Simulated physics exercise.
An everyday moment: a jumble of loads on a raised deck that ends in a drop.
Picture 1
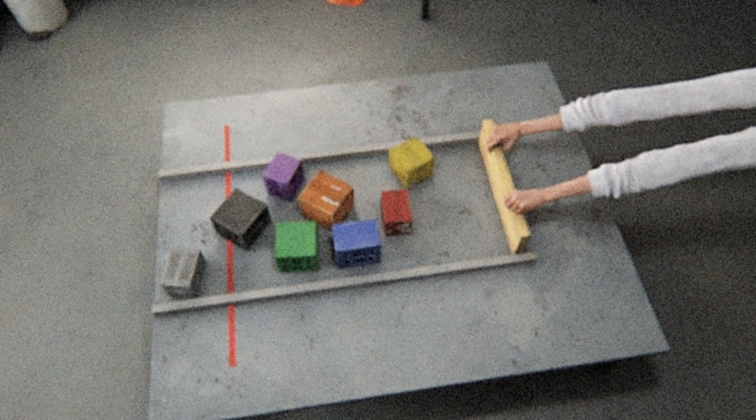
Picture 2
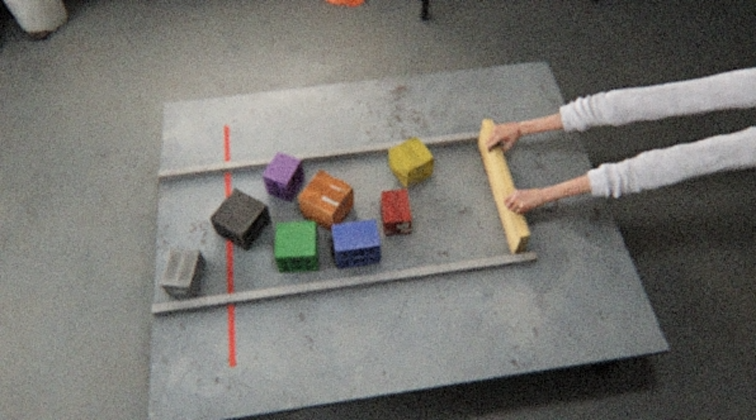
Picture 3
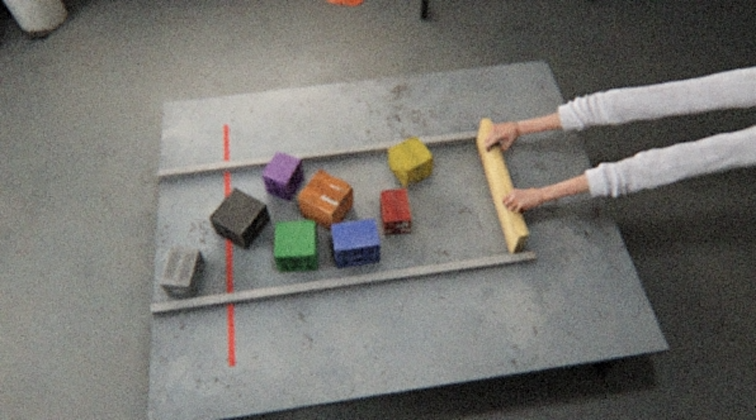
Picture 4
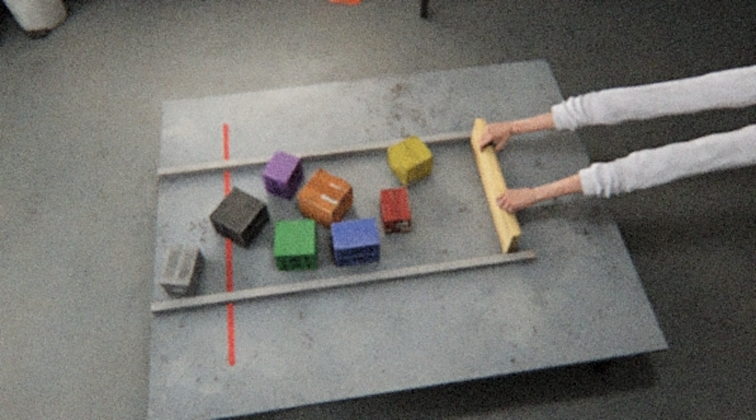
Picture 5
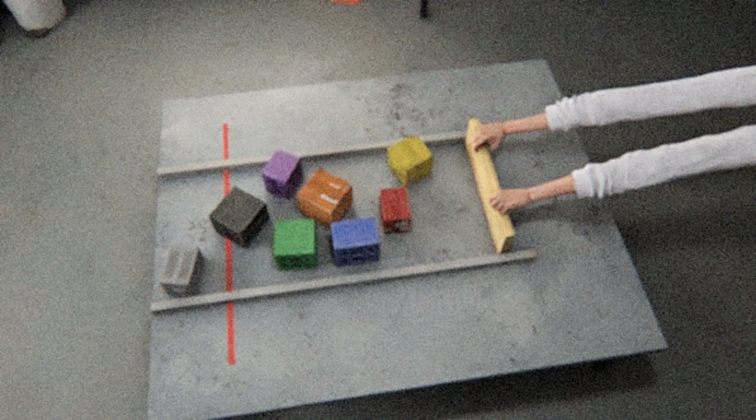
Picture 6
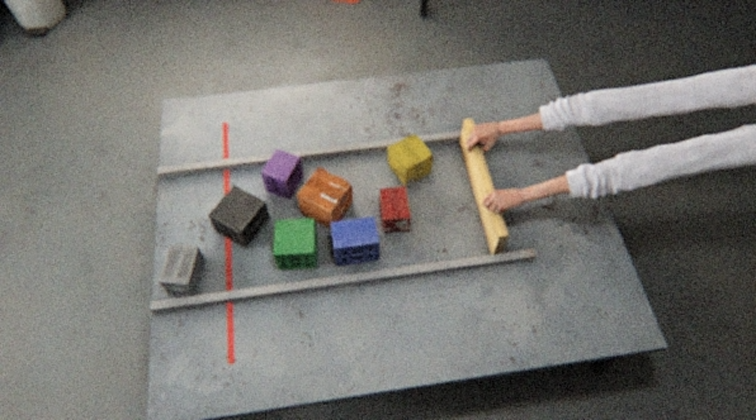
Two hands held a wooden plank at the right of a grey table and slid it slightly left between two rails, while the colourful boxes near the red tape stayed practically still.
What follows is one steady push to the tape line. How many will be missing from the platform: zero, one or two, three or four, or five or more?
The number that fall off is one or two.
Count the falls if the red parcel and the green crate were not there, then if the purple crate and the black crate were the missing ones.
It would be 0 and 1.
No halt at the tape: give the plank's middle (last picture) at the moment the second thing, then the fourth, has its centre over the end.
Near (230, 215) and (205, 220).
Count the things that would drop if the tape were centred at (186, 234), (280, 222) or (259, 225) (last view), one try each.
Try by try, 5, 0 and 0.
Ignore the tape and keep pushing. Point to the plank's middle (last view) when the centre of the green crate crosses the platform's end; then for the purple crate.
About (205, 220), and (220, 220) for the other.
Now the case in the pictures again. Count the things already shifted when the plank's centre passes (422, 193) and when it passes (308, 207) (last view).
First 1, then 7.
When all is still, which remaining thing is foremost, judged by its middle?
It is the purple crate.
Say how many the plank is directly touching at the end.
That makes 3.
Soon after, none off yet; grey tote at rest near (183, 270); black crate at rest near (240, 217); purple crate at rest near (283, 174).
Then, none off yet; grey tote at rest near (183, 270); black crate at rest near (240, 217); purple crate moved a little near (273, 171).
Further on, none off yet; grey tote moving near (179, 272); black crate moved about its own width near (196, 228); purple crate moved well along near (211, 179).
By the end, the number that fall off is one or two; fallen, black crate and grey tote.
